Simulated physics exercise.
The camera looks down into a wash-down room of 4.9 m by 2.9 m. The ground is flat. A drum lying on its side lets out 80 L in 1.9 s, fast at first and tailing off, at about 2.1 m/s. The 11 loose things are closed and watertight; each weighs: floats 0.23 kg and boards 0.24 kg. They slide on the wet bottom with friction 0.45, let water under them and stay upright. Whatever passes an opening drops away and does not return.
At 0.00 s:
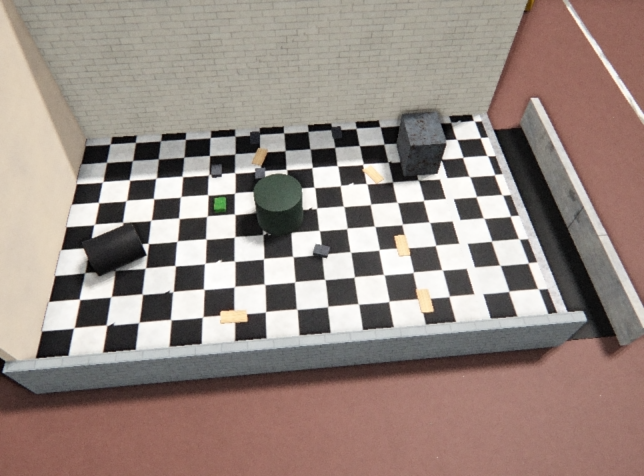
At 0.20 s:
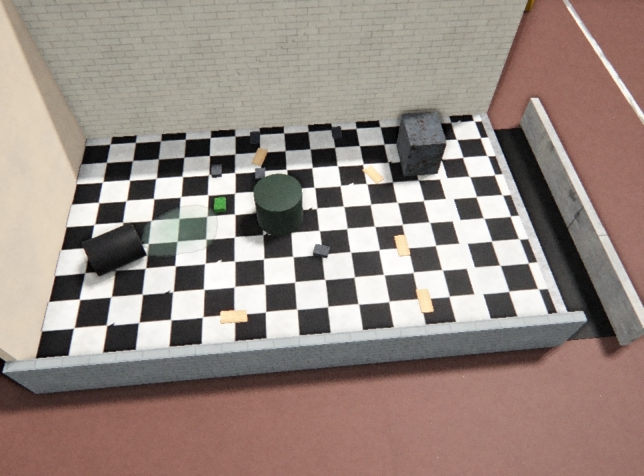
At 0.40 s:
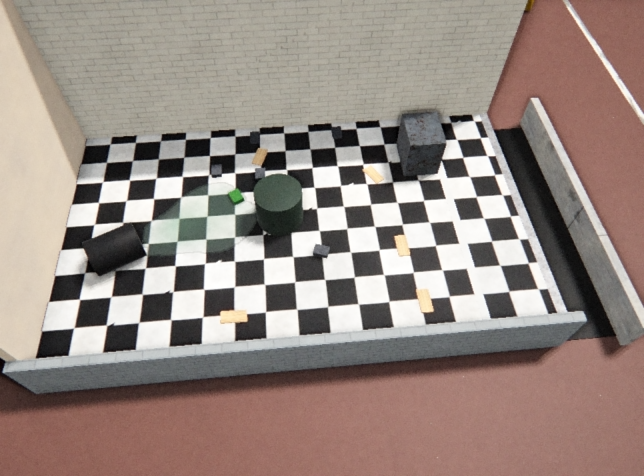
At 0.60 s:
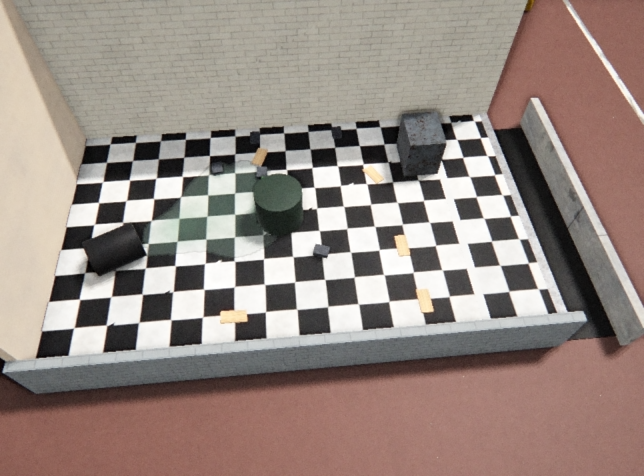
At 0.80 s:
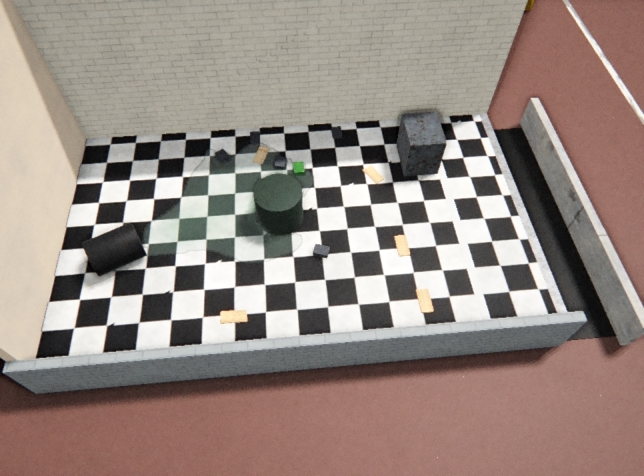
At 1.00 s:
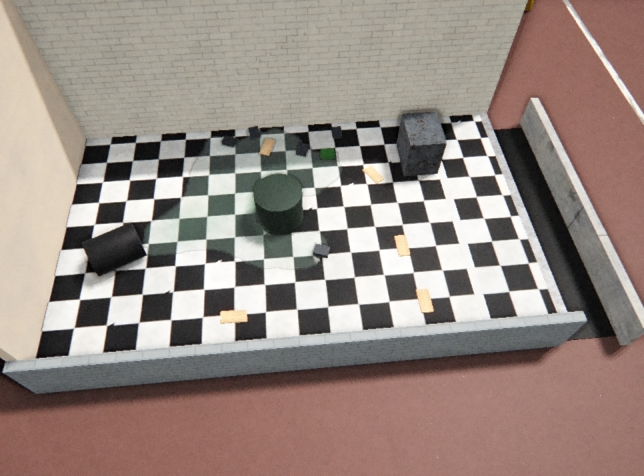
At the start, small blocks lie scattered on a dry checkered floor around a dark green cylinder. Clear water spreads rightward from a black drum lying on its side and flows around the cylinder, carrying the bright green block behind it and up to the right, while a few nearby pieces shift slightly.
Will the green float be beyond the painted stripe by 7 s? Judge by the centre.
Green float passes.
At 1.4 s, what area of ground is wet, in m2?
Roughly 3.5 m2.
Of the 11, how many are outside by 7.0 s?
3 of them.
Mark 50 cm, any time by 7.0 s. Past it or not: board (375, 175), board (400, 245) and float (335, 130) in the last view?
In that order: Past it, less, more.
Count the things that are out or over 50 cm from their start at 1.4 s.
By then 4.
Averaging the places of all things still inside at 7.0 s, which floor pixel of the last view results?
Around (333, 224).
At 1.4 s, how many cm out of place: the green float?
About 200 cm.
After 1.4 s the green float is near (372, 127), 2.1 m from its start, aground; 0 of 11 are over the mark; 4 afloat.
After 3.1 s the green float has gone out; 4 of 11 are over the mark; 3 afloat.
After 4.9 s the green float has gone out; 4 of 11 are over the mark; 2 afloat.
After 7.0 s the green float has gone out; 4 of 11 are over the mark; 2 afloat.
